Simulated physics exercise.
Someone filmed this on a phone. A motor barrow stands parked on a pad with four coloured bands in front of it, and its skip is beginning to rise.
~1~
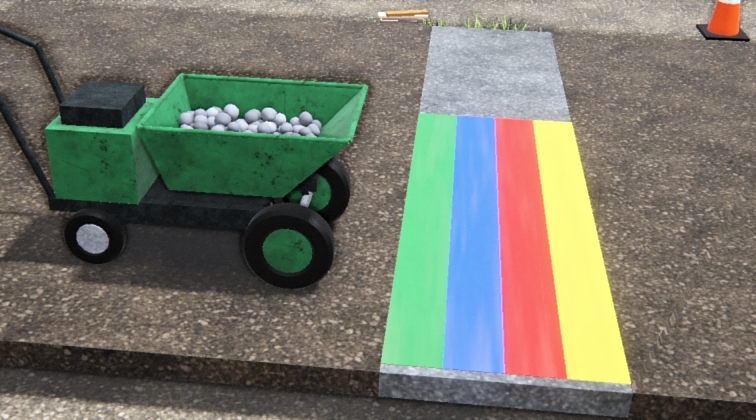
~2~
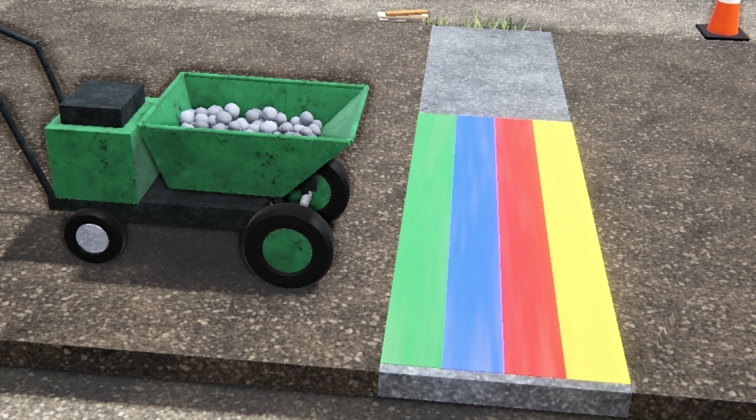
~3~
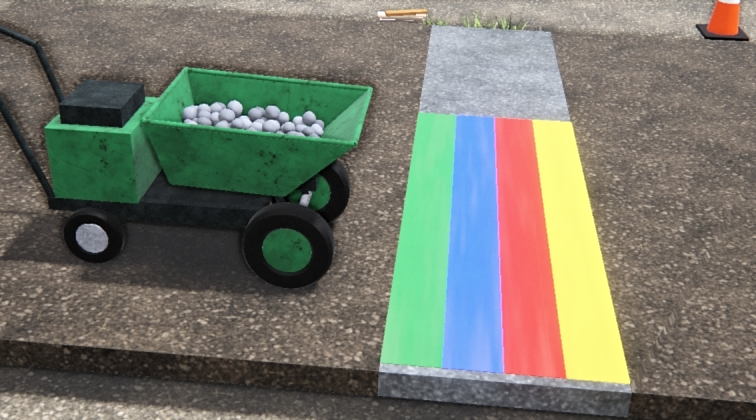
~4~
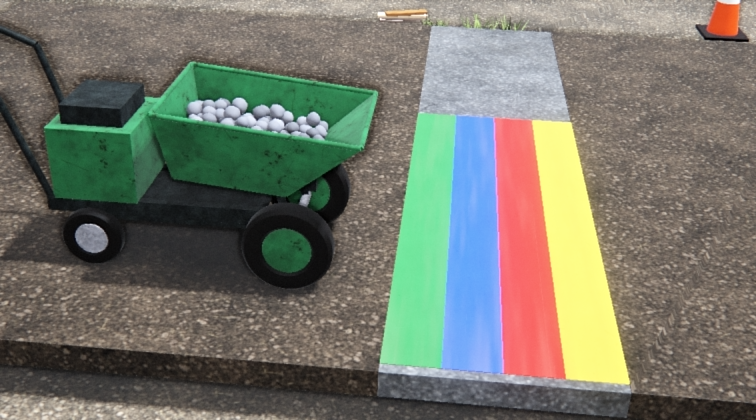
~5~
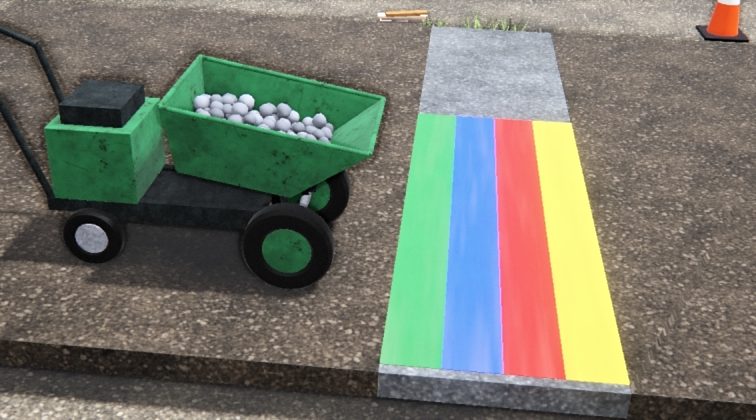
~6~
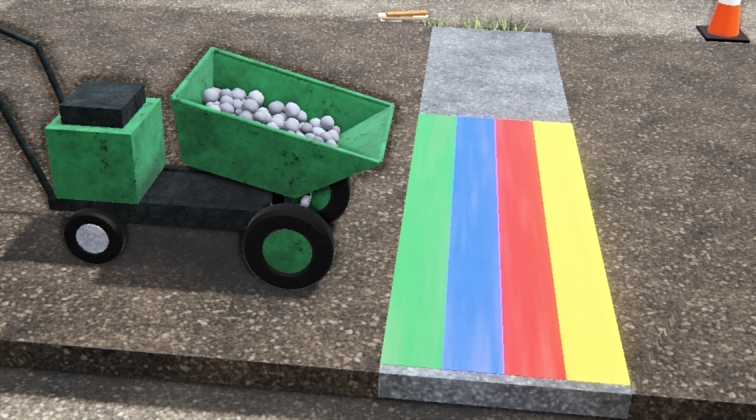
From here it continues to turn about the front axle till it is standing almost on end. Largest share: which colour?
Colour: Blue.
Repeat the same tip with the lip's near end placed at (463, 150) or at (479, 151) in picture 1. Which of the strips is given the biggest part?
Well, from the first place it would be that yellow strip, and from the second that yellow strip.
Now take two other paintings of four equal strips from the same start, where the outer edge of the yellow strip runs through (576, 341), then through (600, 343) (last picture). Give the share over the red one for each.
In turn 20 and 20 in a hundred.
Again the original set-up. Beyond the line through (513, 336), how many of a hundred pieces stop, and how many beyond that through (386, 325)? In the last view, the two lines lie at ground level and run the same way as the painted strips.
Around 30 in a hundred for the first, 80 in a hundred for the second.
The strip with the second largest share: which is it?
In second place: Red.
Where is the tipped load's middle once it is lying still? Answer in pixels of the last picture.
The centre settles at about (492, 263).
Soon after the last picture, skip tipped steeply; all in the skip.
A little later, skip tipped right over; about two thirds in the skip; a small part over the green strip; about a quarter over the blue strip; a stray few over the red strip.
Later still, skip tipped right over; about a quarter in the skip; a small part over the green strip; about a third over the blue strip; about a quarter over the red strip; a small part over the yellow strip; a stray few off the paint.
At rest, skip tipped right over; about a quarter in the skip; a small part over the green strip; about a third over the blue strip; about a quarter over the red strip; a small part over the yellow strip; a small part off the paint.
